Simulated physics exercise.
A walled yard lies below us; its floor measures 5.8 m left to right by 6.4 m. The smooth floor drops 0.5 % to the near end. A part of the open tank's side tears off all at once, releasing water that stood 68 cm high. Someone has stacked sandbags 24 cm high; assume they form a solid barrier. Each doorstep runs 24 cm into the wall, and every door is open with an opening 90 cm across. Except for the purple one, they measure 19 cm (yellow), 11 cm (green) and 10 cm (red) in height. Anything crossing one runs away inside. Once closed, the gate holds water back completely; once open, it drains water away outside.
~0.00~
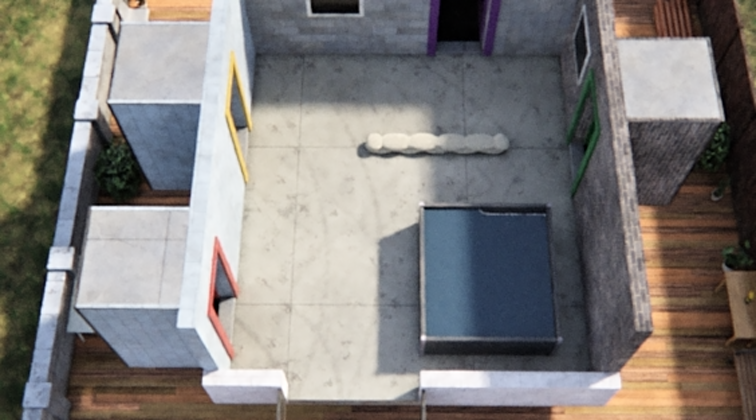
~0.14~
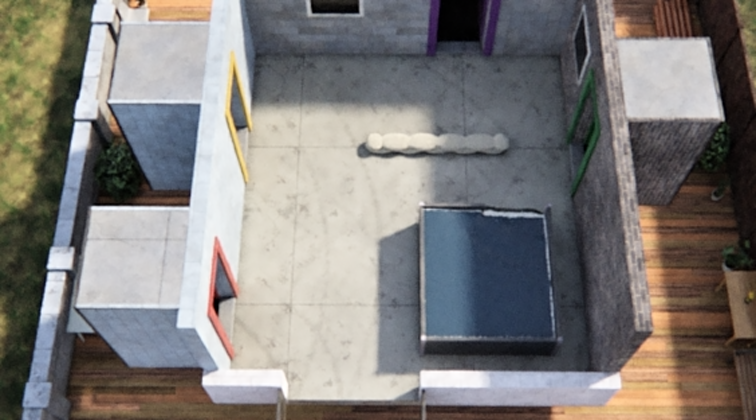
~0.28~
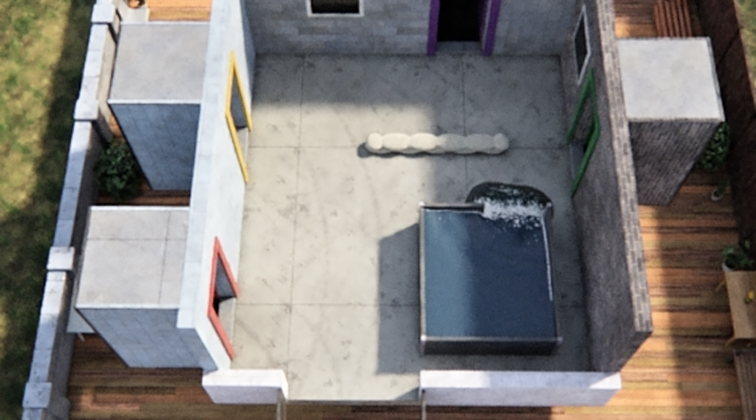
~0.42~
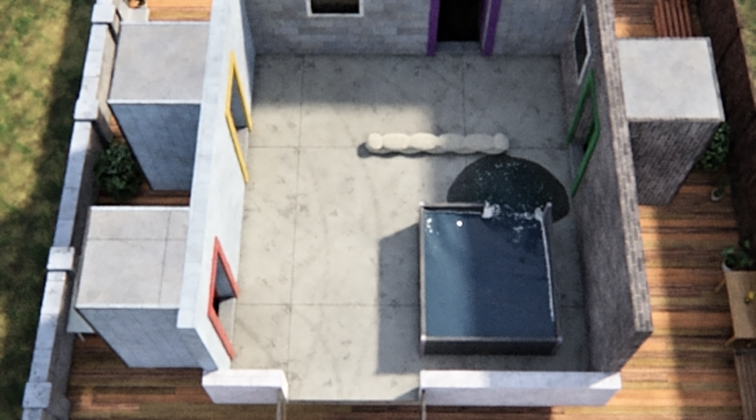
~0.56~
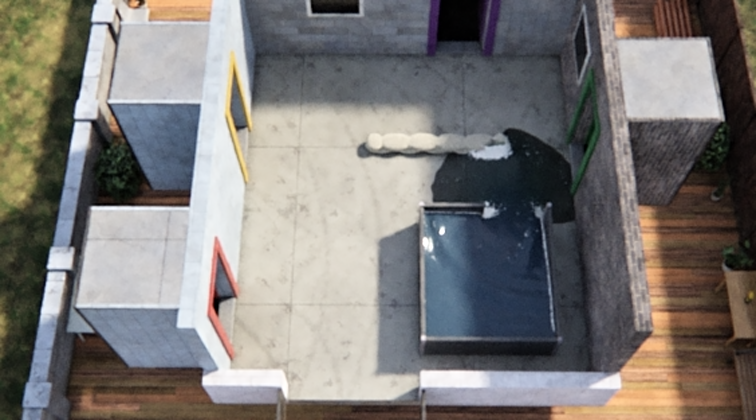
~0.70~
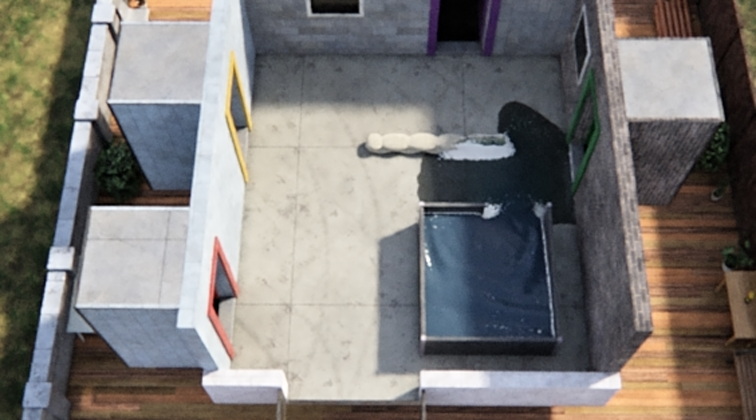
Water lies still in an open tank at the near right of a walled yard, seen from high above by an unmoving camera. Yellow and red doorways line the left wall, a green one the right and a purple one the far wall, with pale sandbags across the middle. Water bursts from the tank's far side, fans darkly over the grey floor, foams against the sandbags and spreads past their right end.
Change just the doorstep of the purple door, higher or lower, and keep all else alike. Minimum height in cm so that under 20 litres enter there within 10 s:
9 cm.
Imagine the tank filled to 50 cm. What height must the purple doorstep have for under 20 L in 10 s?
Around 6.5 cm high.
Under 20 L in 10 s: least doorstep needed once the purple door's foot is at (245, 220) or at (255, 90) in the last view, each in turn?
Roughly 8.0 cm for the first and 16 cm for the second.
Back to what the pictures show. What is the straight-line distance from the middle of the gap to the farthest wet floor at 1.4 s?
Roughly 3.6 metres.
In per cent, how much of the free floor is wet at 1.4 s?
The wet part is about 20 per cent.
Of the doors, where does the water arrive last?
Red.
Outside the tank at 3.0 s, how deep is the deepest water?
I'd estimate roughly 38 cm.
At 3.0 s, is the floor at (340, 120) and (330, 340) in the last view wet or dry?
Taking them in turn, they come out spared and spared.
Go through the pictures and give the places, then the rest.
The first picture shows still water, 68 cm deep, in the open tank at (488, 271); the purple door at (463, 21) is dry.
In the second picture, the gap is on the far side, the front 0.3 m out at a hidden place; the back of the open tank holds 68 cm.
In the third picture, the front is at (483, 188), 0.7 m from the gap on the far side; 0.8 m2 of floor is wet, 68 cm left at the back.
In the fourth picture, the front is at (495, 158), 1.3 m from the gap on the far side; 1.9 m2 of floor is wet, 68 cm left at the back.
In the fifth picture, the front is at (514, 132), 1.9 m from the gap on the far side; 3.2 m2 of floor is wet, 68 cm left at the back.
In the sixth picture, the front is at (512, 107), 2.4 m from the gap on the far side; 4.2 m2 of floor is wet, 66 cm left at the back; 1.5 m in a straight line remain to the purple door at (463, 21).
After 1.4 s water covers 20 % of the floor, deepest (48 cm) near (560, 58); it has not reached the purple door.
After 3.0 s water covers 55 % of the floor, deepest (38 cm) near (561, 74); 12 cm at the purple door, 5 litres in over its 7 cm doorstep.
After 10.0 s water covers 95 % of the floor, deepest (15 cm) near (230, 384); 8 cm at the purple door, 47 litres in over its 7 cm doorstep.
At the purple door as built, the water arrived by 1.8 s and peaked near 13 cm at 2.4 s.
With a doorstep of 7.5 cm, 39 litres would have come in within the 10 s; with 10 cm, 13 litres. So under 20 litres takes about 9 cm.
